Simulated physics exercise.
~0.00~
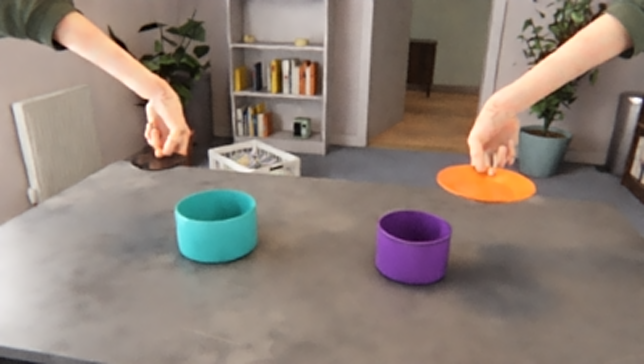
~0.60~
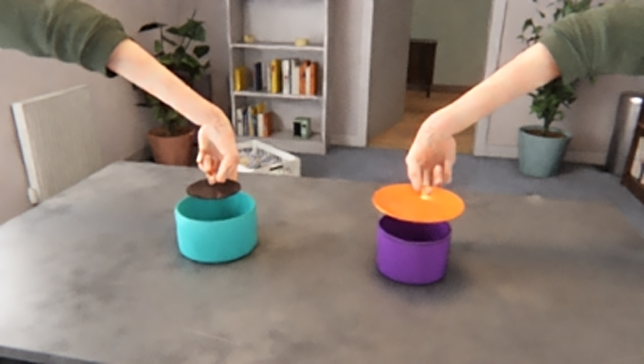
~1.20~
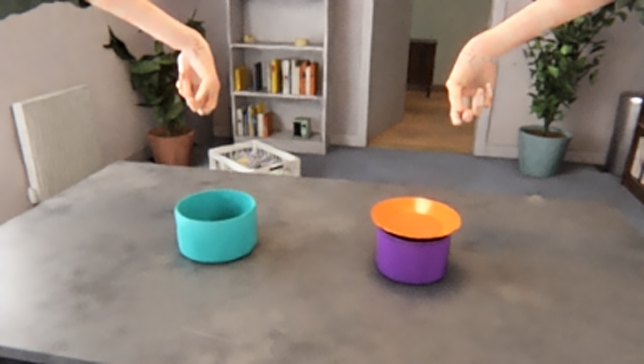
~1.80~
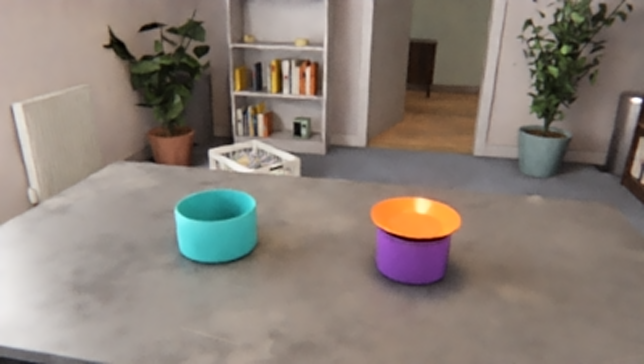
The clip opens on a gray table holding an open teal container on the left and an open purple one on the right, with a bookshelf and potted plants behind. Two hands reach in from above, one gripping a small dark disc, the other a wide orange disc. They move inward and lower the discs over the containers. Both hands then let go and draw back, leaving the orange disc across the purple rim while the dark one drops inside the teal container, out of sight. At the end, the hands are gone, the orange disc rests on top, and the teal container looks open.
